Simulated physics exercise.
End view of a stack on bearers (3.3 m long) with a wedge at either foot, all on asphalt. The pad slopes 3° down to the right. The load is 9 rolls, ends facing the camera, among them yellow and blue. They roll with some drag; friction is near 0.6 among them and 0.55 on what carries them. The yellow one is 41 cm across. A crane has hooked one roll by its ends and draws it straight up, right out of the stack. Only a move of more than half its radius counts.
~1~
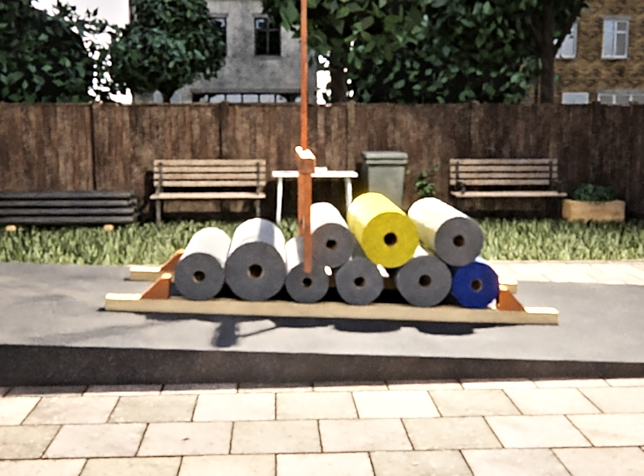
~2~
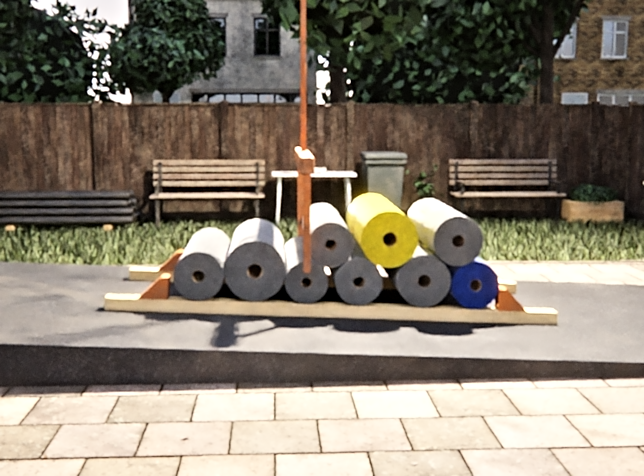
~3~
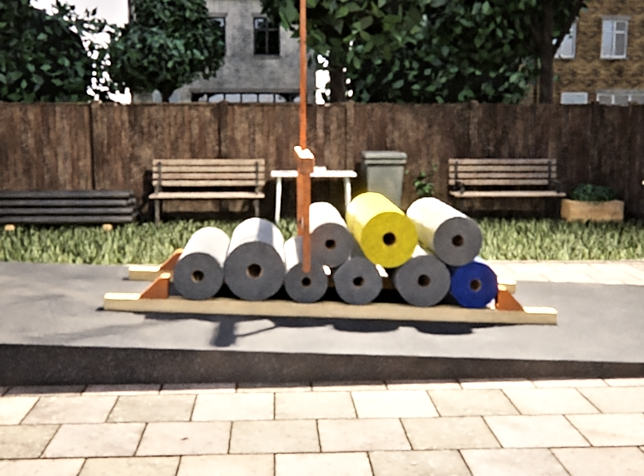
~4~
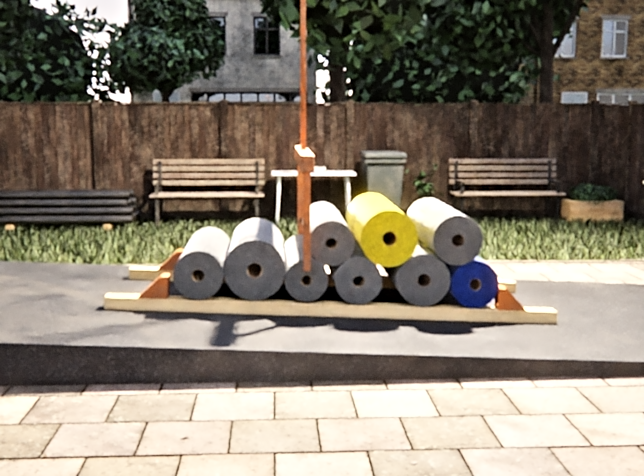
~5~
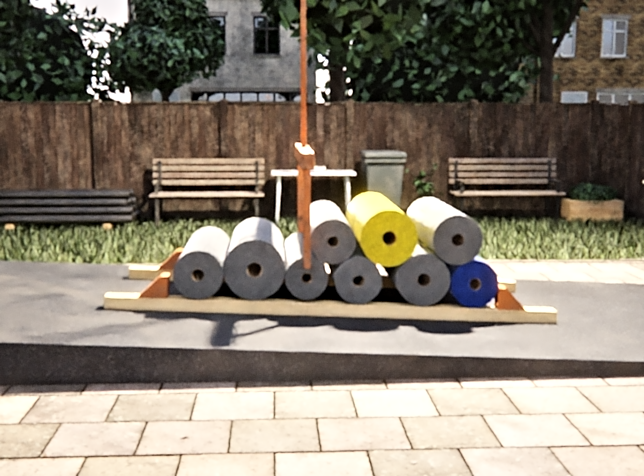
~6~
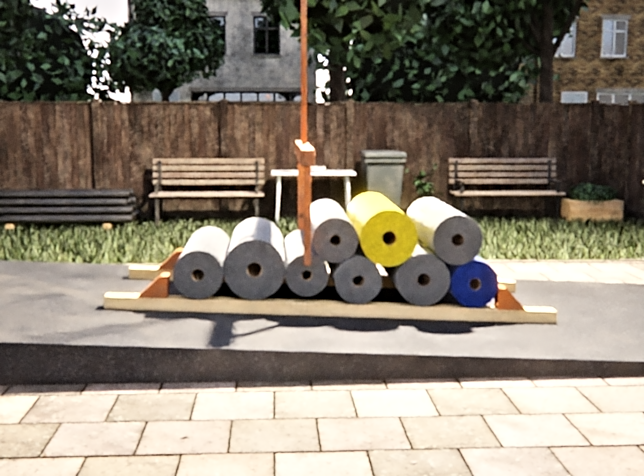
In the video, gray, yellow and blue rolls lie stacked between wedges on wooden bearers outdoors, while an orange hook-like lifting device raises one gray bottom roll very slightly; the other rolls show no clear movement.
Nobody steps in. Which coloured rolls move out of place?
Yellow stays put, blue stays put.
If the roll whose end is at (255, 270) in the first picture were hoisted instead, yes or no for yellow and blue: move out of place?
Then yellow no, blue no.
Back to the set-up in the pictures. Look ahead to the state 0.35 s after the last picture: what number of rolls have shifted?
At that moment 1.
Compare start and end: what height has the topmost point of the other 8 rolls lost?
About 0 cm.
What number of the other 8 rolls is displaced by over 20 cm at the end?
The count is 1.
Then, 0.3 s past the sixth picture, yellow is where it was; blue is where it was; 1 out of place.
Finally (1.3 s after the last picture), yellow is unmoved; blue is where it was; 1 out of place.
